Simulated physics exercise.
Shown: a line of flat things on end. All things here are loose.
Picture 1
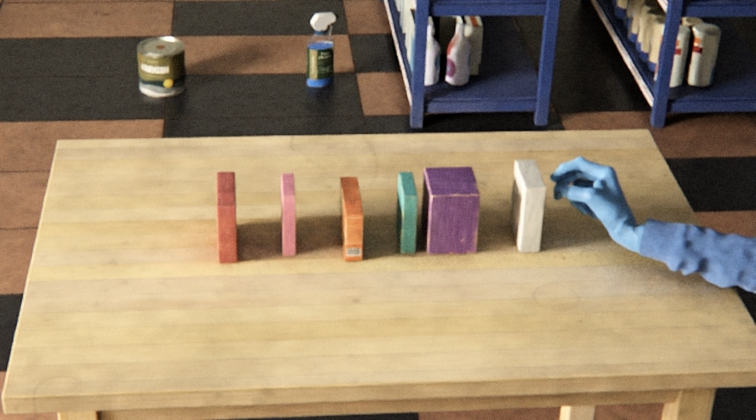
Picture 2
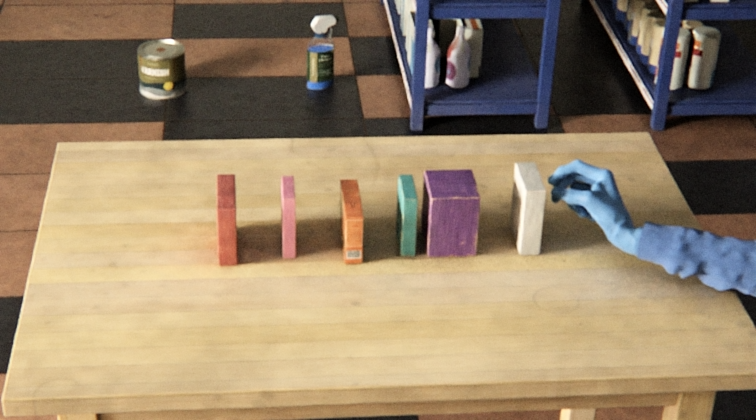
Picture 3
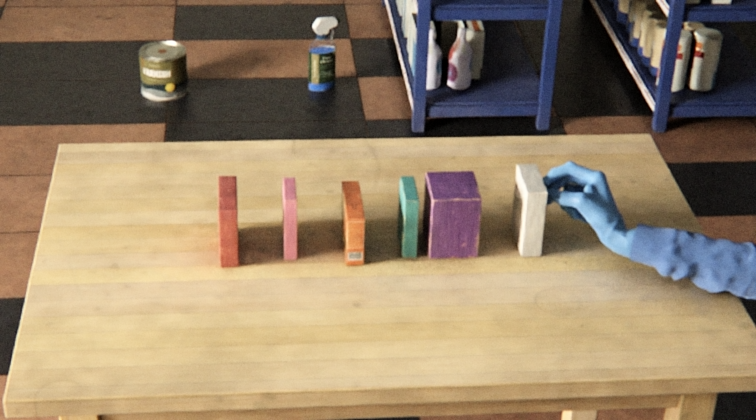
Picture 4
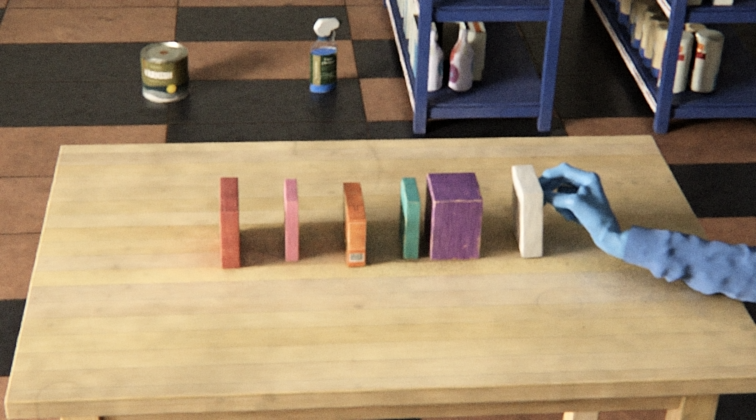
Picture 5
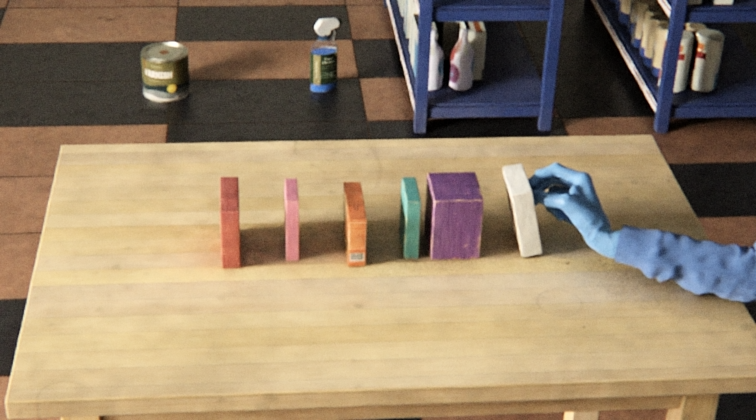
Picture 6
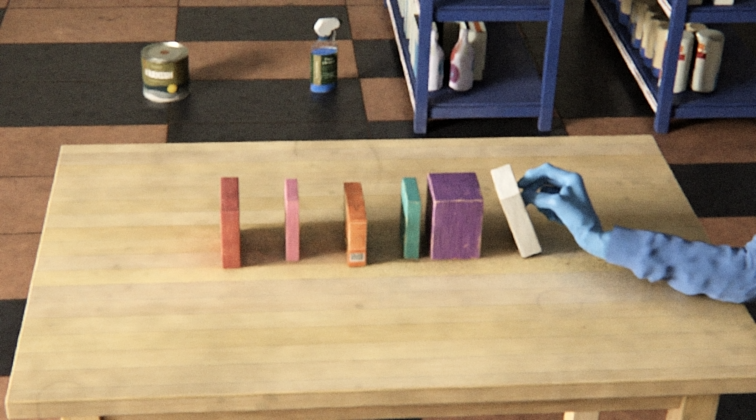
A blue-gloved hand reached the white block at the right end of a row on a wooden table and pushed its top leftward, tilting it toward the purple block while the others stood still.
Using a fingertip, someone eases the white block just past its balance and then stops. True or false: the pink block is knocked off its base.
False.
Then, 0.10 s after the last picture, white block 36° over.
Then, 0.50 s after the last picture, white block 38° over.
At rest, all 4 in place. Seen from the same camera at the end, pink block near (292, 220).
